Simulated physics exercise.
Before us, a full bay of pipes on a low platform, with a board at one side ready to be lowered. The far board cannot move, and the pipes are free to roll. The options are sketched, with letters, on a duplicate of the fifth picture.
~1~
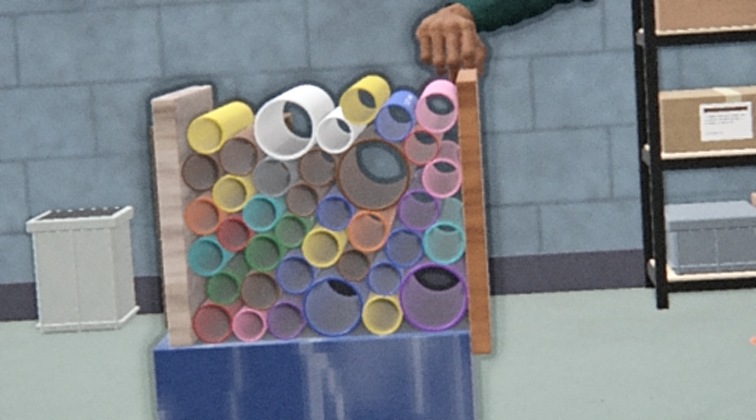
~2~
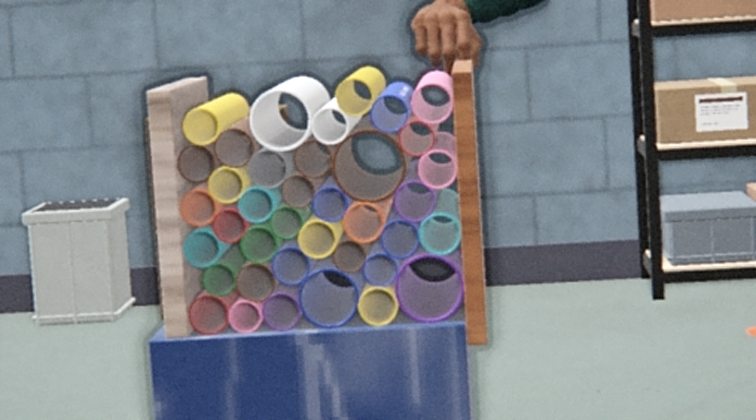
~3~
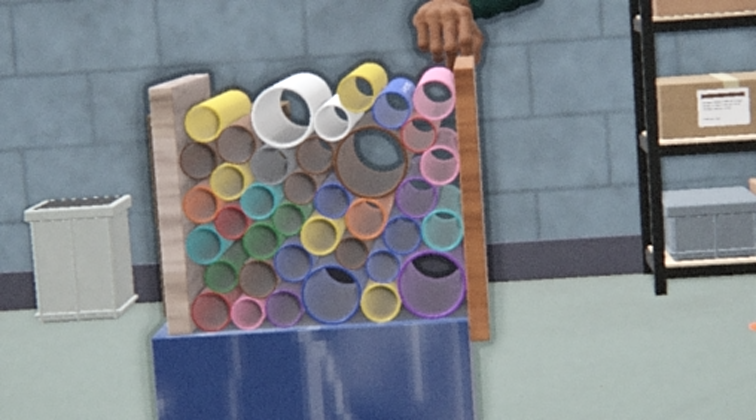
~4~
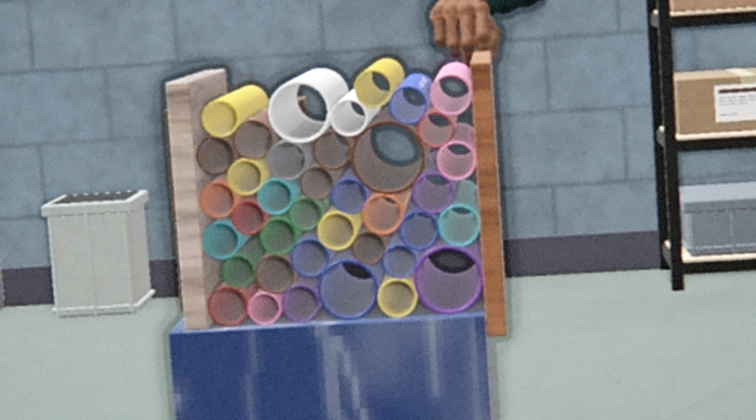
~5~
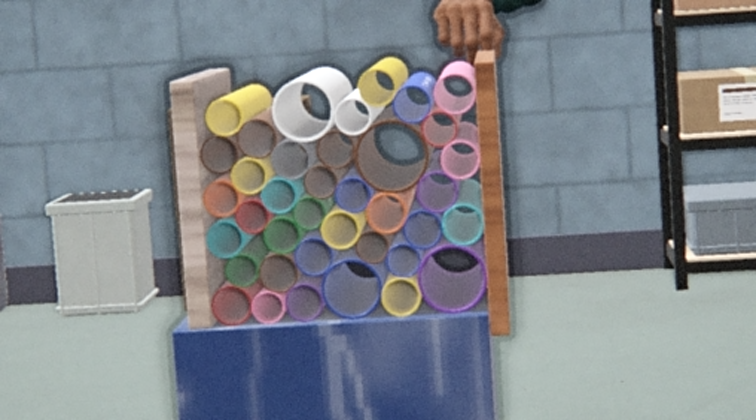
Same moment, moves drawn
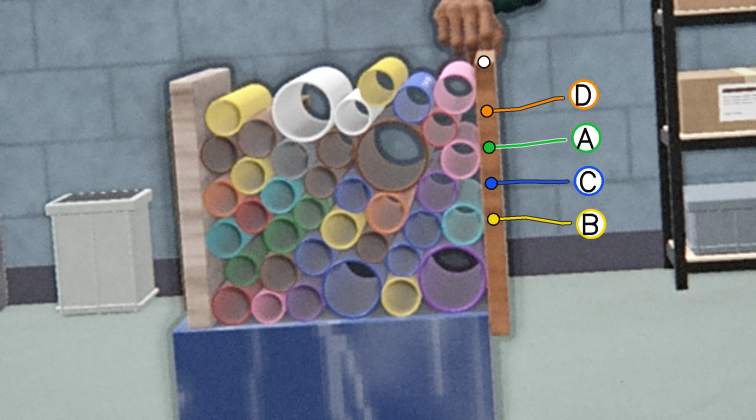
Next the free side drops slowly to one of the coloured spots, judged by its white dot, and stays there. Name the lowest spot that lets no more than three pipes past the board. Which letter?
At most to C.
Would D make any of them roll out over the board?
No, at D.
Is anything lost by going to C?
At C: Yes.
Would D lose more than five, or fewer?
At D, fewer than five.
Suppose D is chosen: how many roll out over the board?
It comes to none.
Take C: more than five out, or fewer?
Fewer than five.
On the copy, A at (489, 148); B at (493, 219); C at (491, 184); D at (487, 111); the white dot at (484, 62).
On C. First, top of the board (478, 119).
Then, top of the board (481, 183).
Finally, top of the board (482, 183), one out over the board.
By contrast, A one out over the board; B more than three out over the board; D none out over the board.
